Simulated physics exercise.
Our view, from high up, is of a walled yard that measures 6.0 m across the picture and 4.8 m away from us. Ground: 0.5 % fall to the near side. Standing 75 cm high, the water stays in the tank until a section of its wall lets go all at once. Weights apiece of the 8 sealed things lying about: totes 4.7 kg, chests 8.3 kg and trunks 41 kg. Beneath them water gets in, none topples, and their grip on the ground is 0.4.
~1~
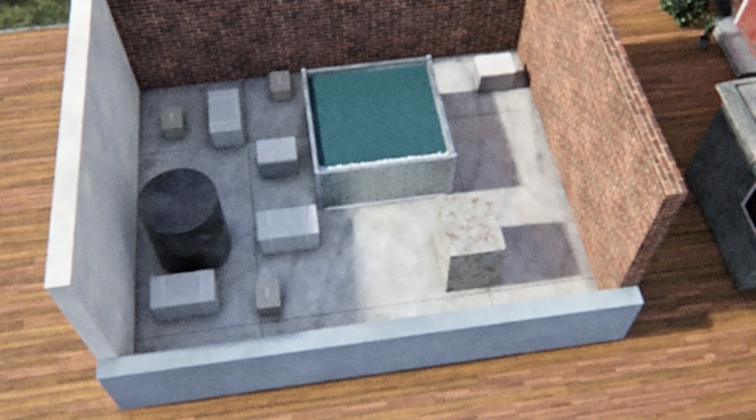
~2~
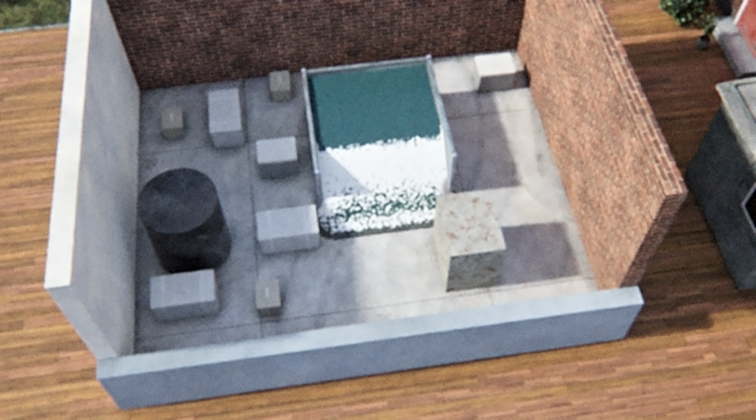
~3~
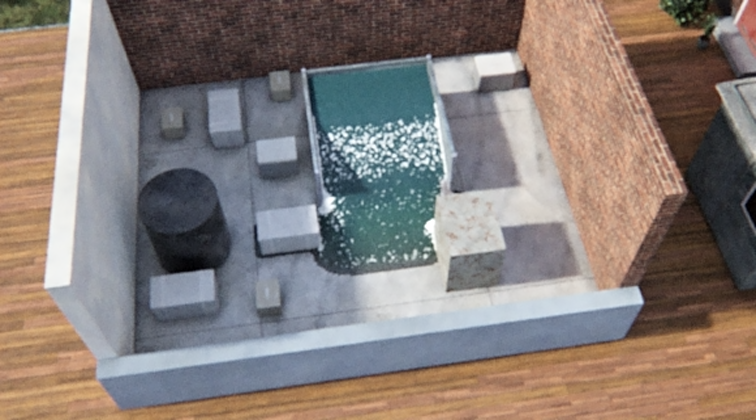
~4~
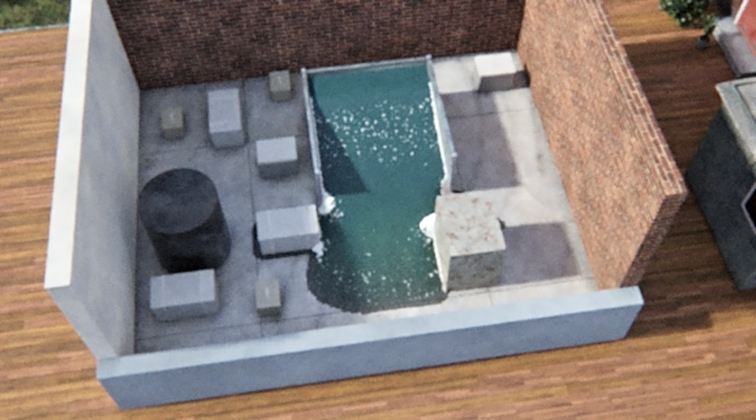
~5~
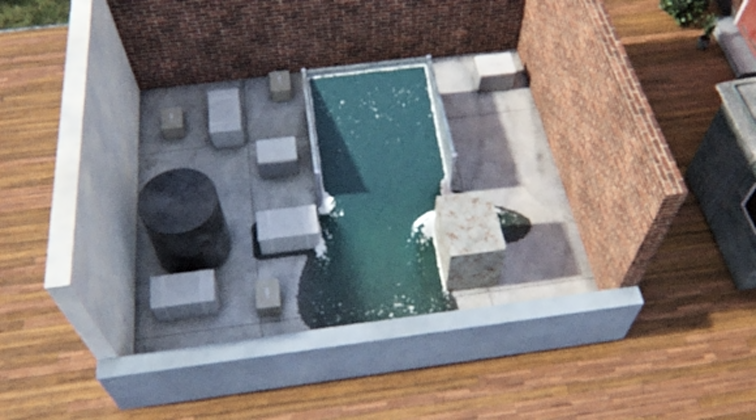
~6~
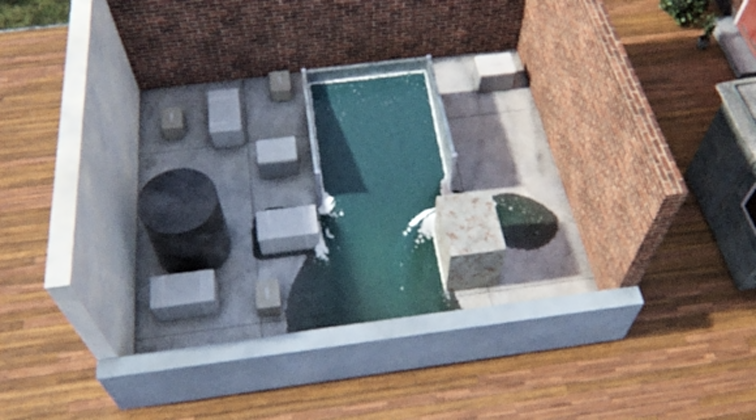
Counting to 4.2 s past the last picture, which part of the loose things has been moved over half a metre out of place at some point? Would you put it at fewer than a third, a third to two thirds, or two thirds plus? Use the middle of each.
I'd guess the moved share is a medium one, a third to two thirds.
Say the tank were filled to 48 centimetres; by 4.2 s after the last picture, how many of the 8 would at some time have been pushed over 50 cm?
That would make 1 of them.
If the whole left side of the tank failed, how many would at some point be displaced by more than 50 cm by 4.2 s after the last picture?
Then it comes to 8.
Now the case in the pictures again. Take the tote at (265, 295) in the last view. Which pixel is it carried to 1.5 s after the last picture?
My estimate: Around (234, 259).
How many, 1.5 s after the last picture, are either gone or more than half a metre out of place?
By my tally, 1.
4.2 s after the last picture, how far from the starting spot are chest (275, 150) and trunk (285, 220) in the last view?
The first ends 5 centimetres from its start and the second 40 centimetres.
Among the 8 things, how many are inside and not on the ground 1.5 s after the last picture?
Of them, 0.
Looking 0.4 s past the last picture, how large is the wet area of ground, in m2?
About 10.5 m2 is covered.
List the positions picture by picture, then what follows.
In the first picture, a trunk at (287, 222), on the bottom; a tote at (280, 81), on the bottom; water covers 3.1 m2; 0 of 8 have shifted.
In the second picture, a trunk at (287, 222), on the bottom; a tote at (280, 81) rests on the ground; water covers 4.2 m2; 0 of 8 have shifted.
In the third picture, a trunk at (287, 222), on the bottom; a tote at (280, 81) rests on the ground; water covers 5.2 m2; 0 of 8 have shifted.
In the fourth picture, a trunk at (287, 222), on the bottom; a tote at (280, 81) rests on the ground; 6.4 m2 under water; 0 of 8 have shifted.
In the fifth picture, a trunk at (287, 222) rests on the ground; a tote at (280, 81) rests on the ground; 7.7 m2 under water; 0 of 8 have shifted.
In the sixth picture, a trunk at (287, 222), on the bottom; a tote at (280, 81) rests on the ground; 8.5 m2 under water; 0 of 8 have shifted.
Then, 0.4 s after the last picture 0 of 8 are over 50 cm from their spots; 0 afloat.
Then, 1.5 s after the last picture 1 of 8 are over 50 cm from their spots; 0 afloat.
Then, 2.8 s after the last picture 2 of 8 are over 50 cm from their spots; 3 afloat.
Then, 4.2 s after the last picture 3 of 8 are over 50 cm from their spots, and 3 have been at some point; 2 afloat.
